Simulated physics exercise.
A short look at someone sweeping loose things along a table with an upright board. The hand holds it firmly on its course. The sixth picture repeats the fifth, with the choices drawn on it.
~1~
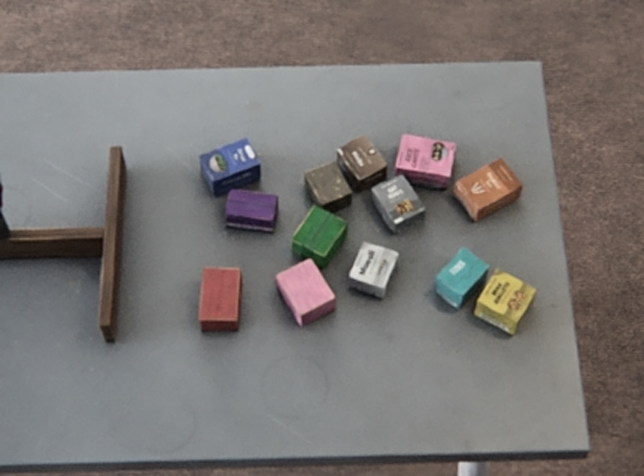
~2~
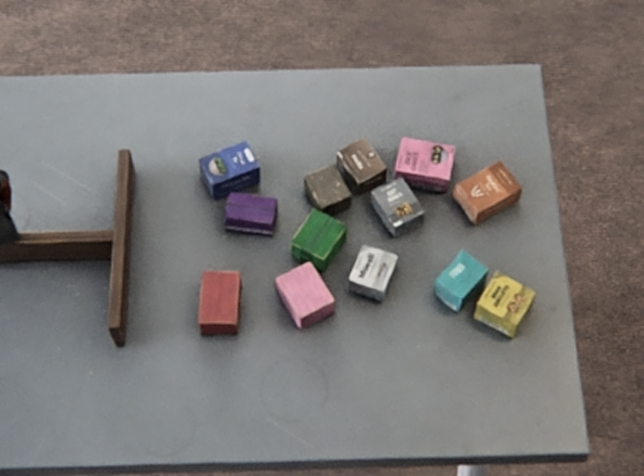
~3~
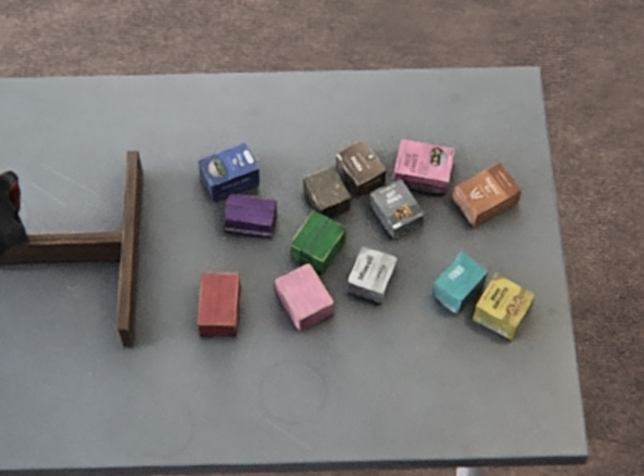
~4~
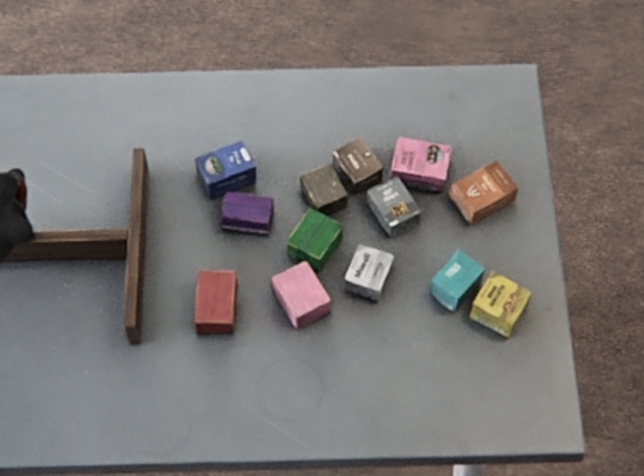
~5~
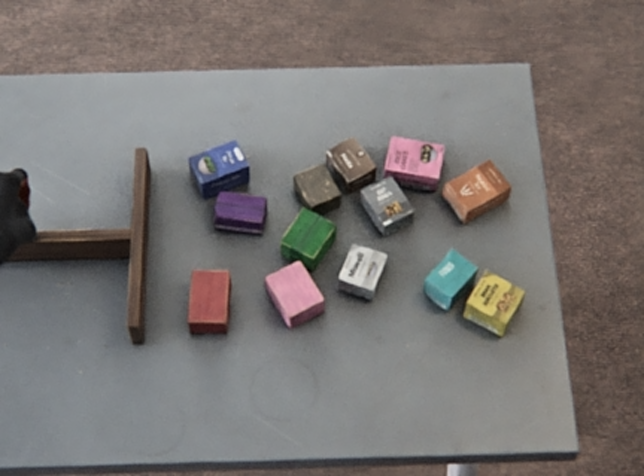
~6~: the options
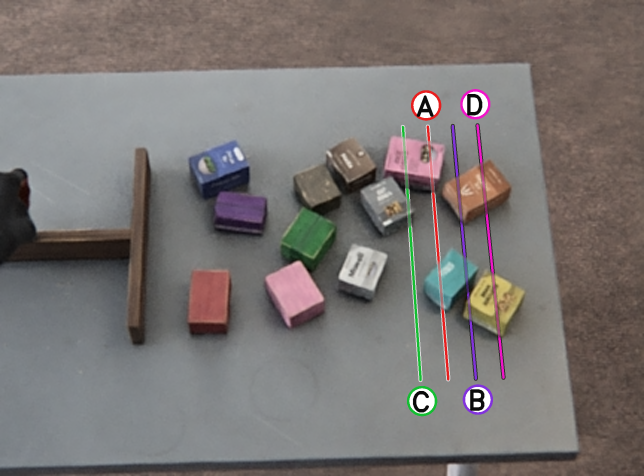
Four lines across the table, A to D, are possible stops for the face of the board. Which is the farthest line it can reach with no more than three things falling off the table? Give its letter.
Up to line A.
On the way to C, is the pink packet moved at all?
Yes.
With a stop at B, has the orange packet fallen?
By then, yes.
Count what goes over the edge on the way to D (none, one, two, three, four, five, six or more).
By then, six or more.
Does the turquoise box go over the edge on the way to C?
No.
On the marked copy, A at (438, 246); B at (464, 245); C at (411, 247); D at (490, 245).
Taking A. A third of the way, board (245, 231); blue packet (280, 175); red block (272, 300).
Two thirds of the way, board (354, 228); orange packet (514, 196); pink packet (480, 152).
When it is over, board (435, 226); pink packet over the edge; orange packet over the edge; two fallen.
As for the rest, B drops five; C is within the limit but short; D drops seven.
